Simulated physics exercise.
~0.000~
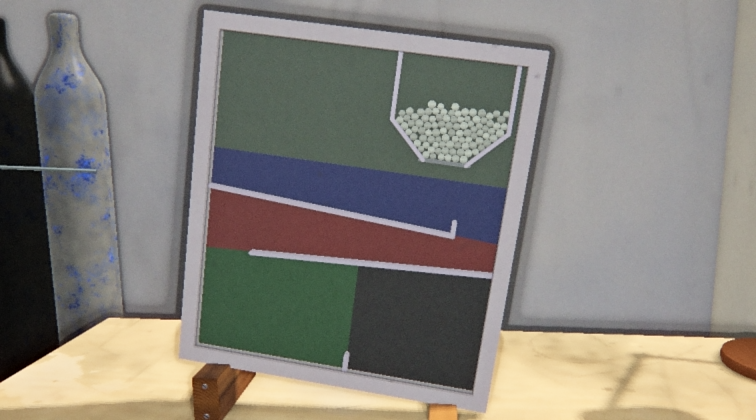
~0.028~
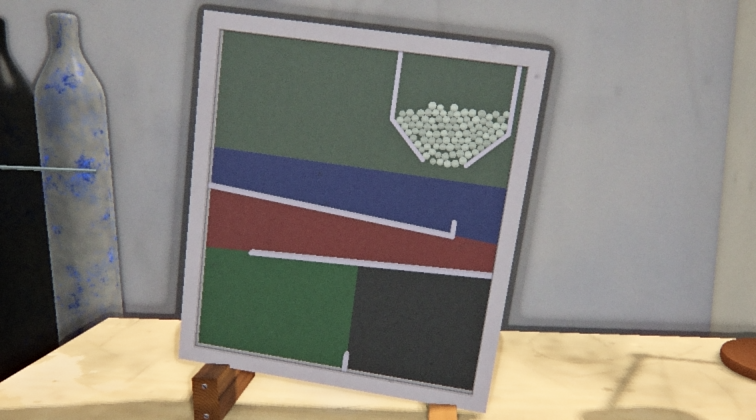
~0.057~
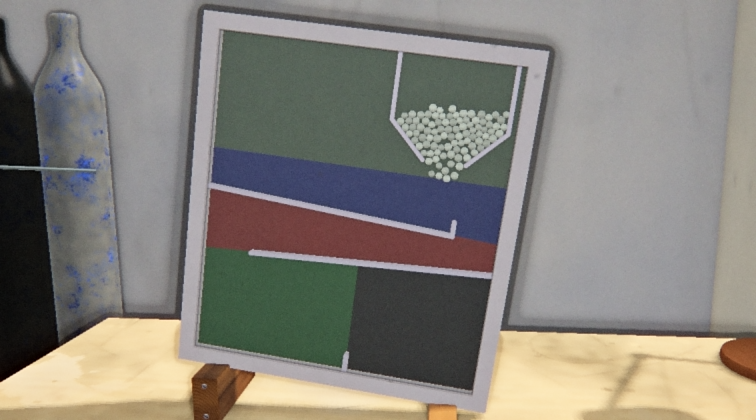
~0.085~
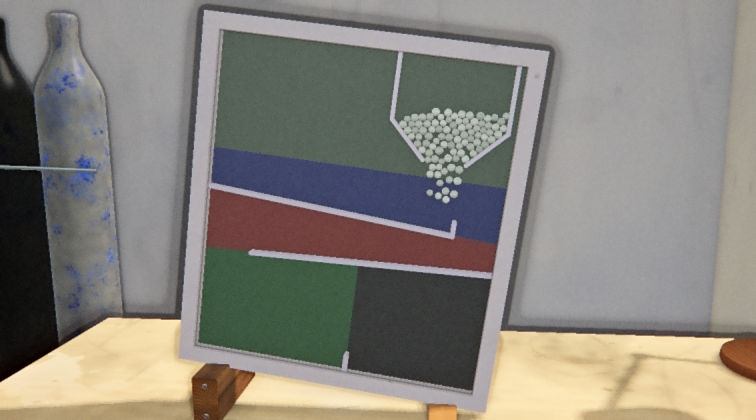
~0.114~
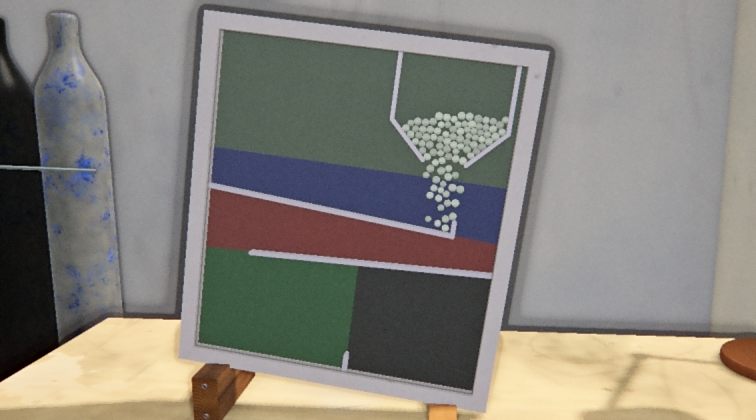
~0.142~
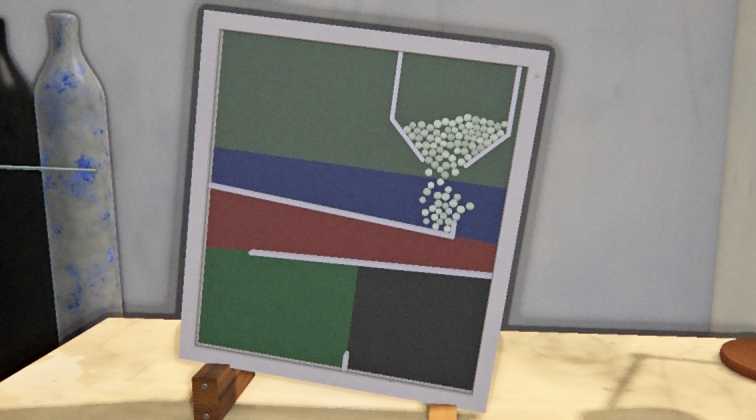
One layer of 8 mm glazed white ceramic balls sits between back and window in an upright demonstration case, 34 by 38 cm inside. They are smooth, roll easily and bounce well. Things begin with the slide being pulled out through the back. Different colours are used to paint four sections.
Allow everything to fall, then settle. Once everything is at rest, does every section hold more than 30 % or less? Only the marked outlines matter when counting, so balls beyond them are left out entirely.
Red section: More than 30 %; blue section: More than 30 %; green section: Less than 30 %; black section: Less than 30 %.
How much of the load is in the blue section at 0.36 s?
It works out at roughly 65 per cent.
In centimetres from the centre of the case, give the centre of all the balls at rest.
Offset approx. 8 cm right, 2 cm below.
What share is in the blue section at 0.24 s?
I'd put it near 50 in a hundred.
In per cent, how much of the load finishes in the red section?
Share at rest there: Approx. 45 %.
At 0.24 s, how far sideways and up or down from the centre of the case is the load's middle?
It sits around 11 cm to the right and around 3 cm up.
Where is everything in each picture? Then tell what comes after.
The first frame shows tilted 8° clockwise; about 90 balls; balls centred (452, 133); red (331, 235), blue (363, 192), green (277, 306), black (417, 325); slide (420, 159) to (469, 166).
The second frame shows balls centred (451, 134); 2 out, bottom ball (447, 164).
The third frame shows balls centred (451, 137); 9 out, bottom ball (447, 179).
The fourth frame shows balls centred (451, 145); 15 out, bottom ball (446, 200).
The fifth frame shows balls centred (456, 151); 24 out, bottom ball (445, 228).
The sixth frame shows balls centred (452, 159); 32 out, bottom ball (447, 229); wall ends (454, 223), (252, 252), (346, 355), (401, 50) to (423, 160), (466, 166) to (520, 64).
By 0.24 s, the balls' middle is 11 cm right of and 3 cm above the centre; red 5 %, blue 50 %.
By 0.36 s, the balls' middle is 10 cm right of and level with the centre; red 20 %, blue 65 %.
By 0.59 s, the balls' middle is 8 cm right of and 1 cm below the centre; red 35 %, blue 65 %.
All still by 2.1 s, red 45 %, blue 55 %, green 0 %, black 0 %.
